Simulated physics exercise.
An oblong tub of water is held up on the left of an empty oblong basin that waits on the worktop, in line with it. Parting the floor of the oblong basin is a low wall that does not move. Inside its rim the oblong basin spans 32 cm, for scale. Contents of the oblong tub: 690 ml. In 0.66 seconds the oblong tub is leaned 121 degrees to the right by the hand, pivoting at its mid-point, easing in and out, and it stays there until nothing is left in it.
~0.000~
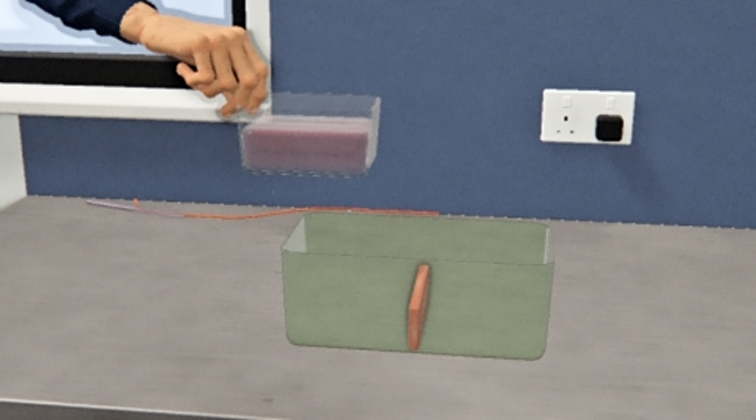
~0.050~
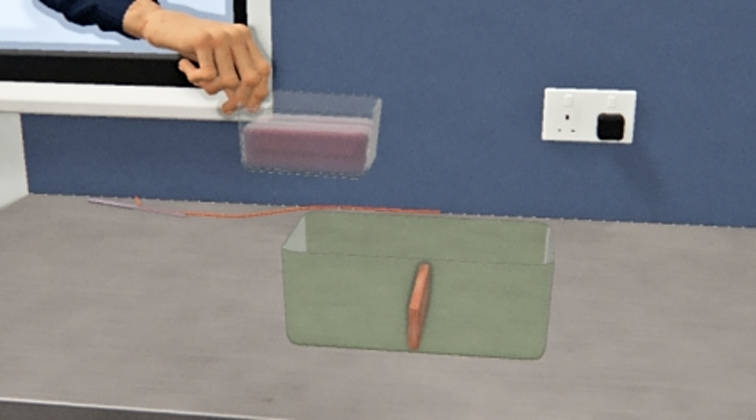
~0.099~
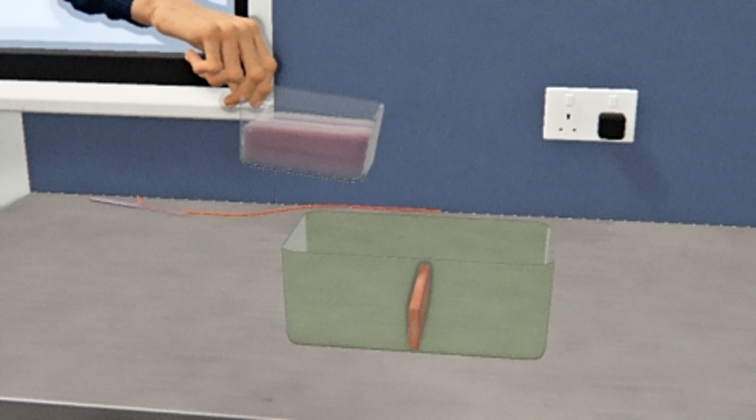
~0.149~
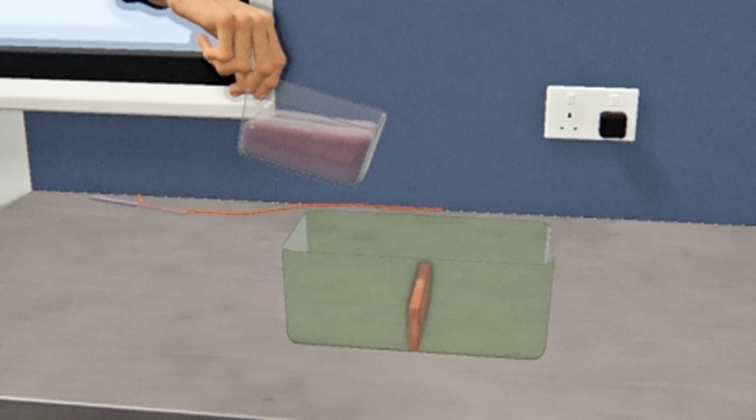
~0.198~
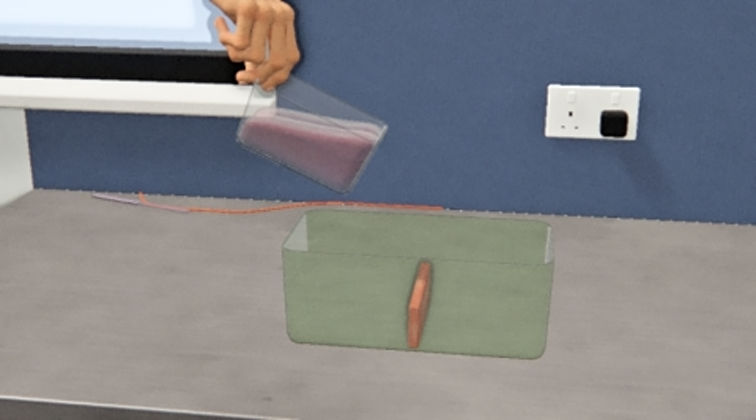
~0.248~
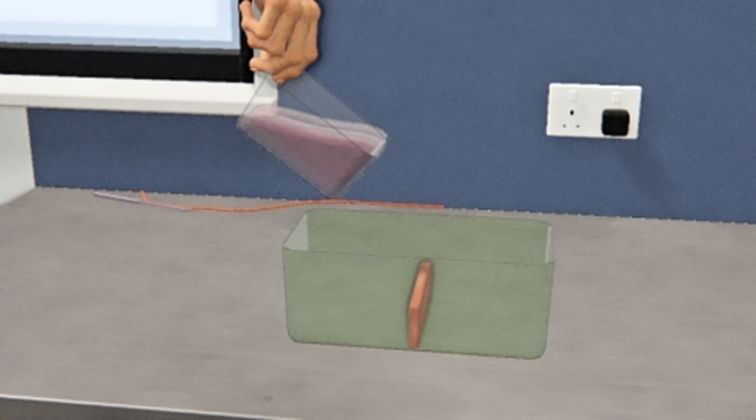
A clear oblong tub of pinkish liquid, held level by a hand above a greenish basin with a low reddish wall inside, begins leaning slowly to the right. The hand rises and shifts right as the tub leans more steeply, and the liquid slides toward its lowered right side, reaching the rim.
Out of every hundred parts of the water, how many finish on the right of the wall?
About 24 in every hundred.
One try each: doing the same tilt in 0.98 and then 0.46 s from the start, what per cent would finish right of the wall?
Around 45 per cent first, around 10 per cent next.
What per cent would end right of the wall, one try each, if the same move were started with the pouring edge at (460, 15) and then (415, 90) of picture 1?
Near 85 in a hundred on the first go and near 70 in a hundred on the second.
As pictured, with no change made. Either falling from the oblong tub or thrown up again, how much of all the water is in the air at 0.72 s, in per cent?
Some 10 % is up in the air.
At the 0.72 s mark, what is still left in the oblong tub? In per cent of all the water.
Remaining share: Approx. 0 %.
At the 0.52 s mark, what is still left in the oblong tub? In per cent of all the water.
Around 10 percent.
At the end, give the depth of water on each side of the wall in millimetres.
Depths: Left near 22 mm, right near 8 mm.
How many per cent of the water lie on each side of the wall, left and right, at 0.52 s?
46 per cent left and 20 right, roughly.
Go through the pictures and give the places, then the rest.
In the first frame, it leans 0°; its right rim is at (376, 106); the water meets the walls at (250, 122) and (373, 126); the oblong basin's rim runs from (293, 232) to (551, 245); the wall's top is at (420, 287).
In the second frame, it leans 2°; its right rim is at (377, 108); the water meets the walls at (251, 121) and (373, 127).
In the third frame, it leans 7°; its right rim is at (379, 113); the water meets the walls at (252, 118) and (375, 128).
In the fourth frame, it leans 15°; its right rim is at (381, 123); the water meets the walls at (252, 117) and (377, 131).
In the fifth frame, it leans 25°; its right rim is at (382, 135); the water meets the walls at (251, 114) and (380, 133).
In the sixth frame, it leans 37°; its right rim is at (381, 150); the water meets the walls at (250, 110) and (380, 140); 2 per cent is over the edge.
After 0.52 s the tilt is 108° and 10 per cent is still to pour, 45 is left of the wall and 20 right of it.
After 0.72 s the tilt is 121° and 0 per cent is still to pour, 68 is left of the wall and 22 right of it.
After 0.93 s the tilt is 121° and 0 per cent is still to pour, 72 is left of the wall and 24 right of it.
After 1.16 s the tilt is 121° and 0 per cent is still to pour, 73 is left of the wall and 24 right of it.
In the end 73 per cent lies left of the wall, 24 right of it and 2 outside.
